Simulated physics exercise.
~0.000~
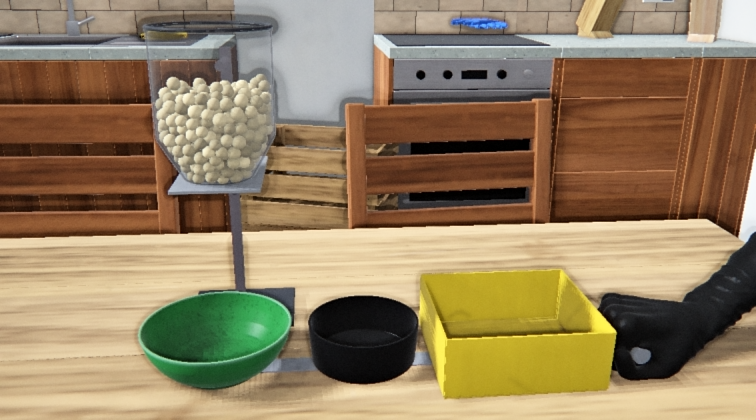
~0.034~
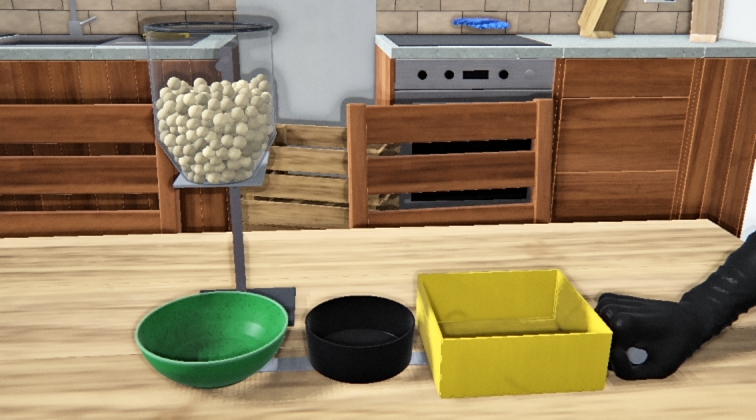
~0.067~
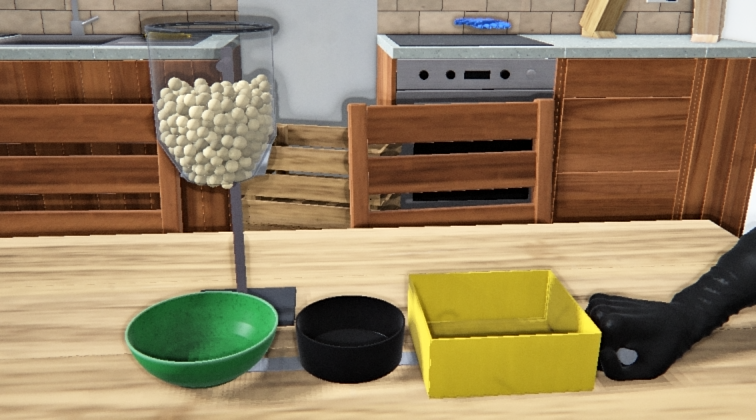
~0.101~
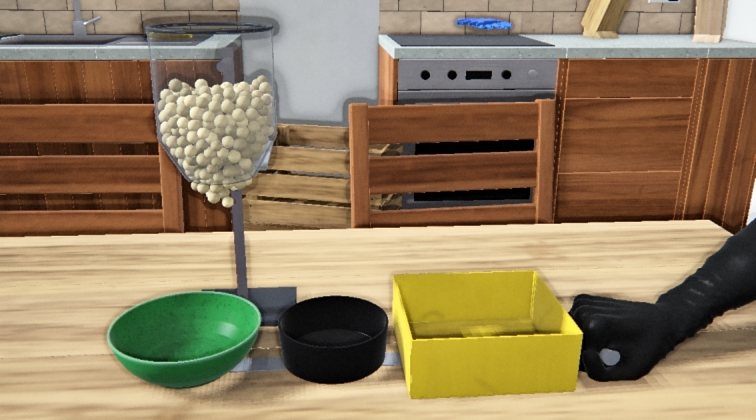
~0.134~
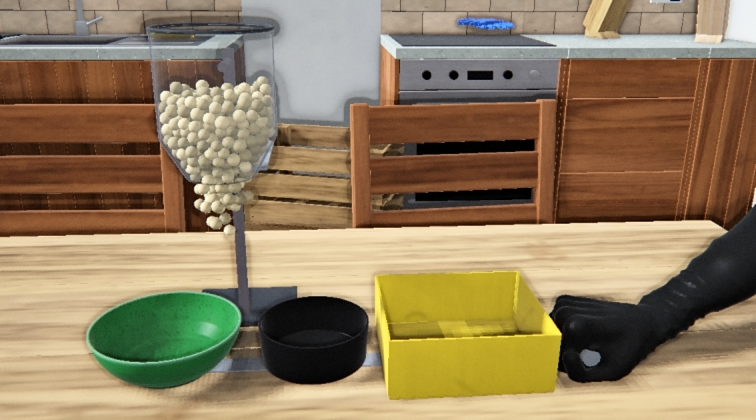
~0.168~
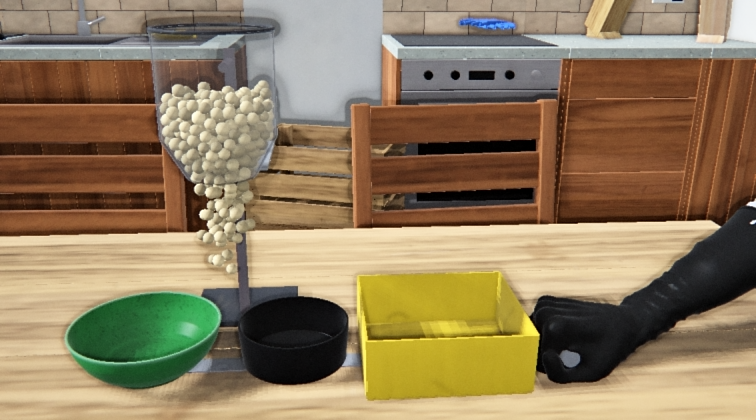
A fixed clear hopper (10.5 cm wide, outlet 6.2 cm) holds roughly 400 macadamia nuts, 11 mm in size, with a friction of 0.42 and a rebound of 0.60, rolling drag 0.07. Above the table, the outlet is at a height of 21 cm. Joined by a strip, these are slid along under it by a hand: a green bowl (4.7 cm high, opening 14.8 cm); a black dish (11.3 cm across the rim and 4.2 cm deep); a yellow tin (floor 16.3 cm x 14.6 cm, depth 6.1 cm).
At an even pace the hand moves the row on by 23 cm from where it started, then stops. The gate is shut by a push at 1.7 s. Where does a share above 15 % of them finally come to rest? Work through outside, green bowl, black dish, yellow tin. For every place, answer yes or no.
Outside - no; green bowl - no; black dish - yes; yellow tin - yes.
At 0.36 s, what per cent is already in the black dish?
The share there at that time comes to around 25 per cent.
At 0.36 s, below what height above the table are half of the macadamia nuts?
Close to 22 cm, I'd say.
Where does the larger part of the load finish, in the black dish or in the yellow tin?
Outcome: Greater share in the yellow tin.
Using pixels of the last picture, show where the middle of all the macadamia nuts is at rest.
Centre at rest: Approx. (244, 355).
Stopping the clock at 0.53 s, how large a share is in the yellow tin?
So far it comes to around 30 per cent.
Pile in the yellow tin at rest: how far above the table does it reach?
Around 3.5 cm above the table.
Then, at 0.36 s, hopper 55 %, black dish 25 %, in the air 20 %; middle of all pieces on or above the table near (216, 215).
Then, at 0.53 s, yellow tin 30 %, hopper 25 %, black dish 25 %, in the air 15 %; middle of all pieces on or above the table near (203, 279).
Then, at 0.68 s, outside 5 %, yellow tin 50 %, black dish 25 %, in the air 15 %; middle of all pieces on or above the table near (216, 326).
After 0.82 s, outside 5 %, yellow tin 70 %, black dish 25 %; middle of all pieces on or above the table near (228, 349).
By 2.3 s all is still; outside 5 %, yellow tin 70 %, hopper 0 %, green bowl 0 %, black dish 25 %.
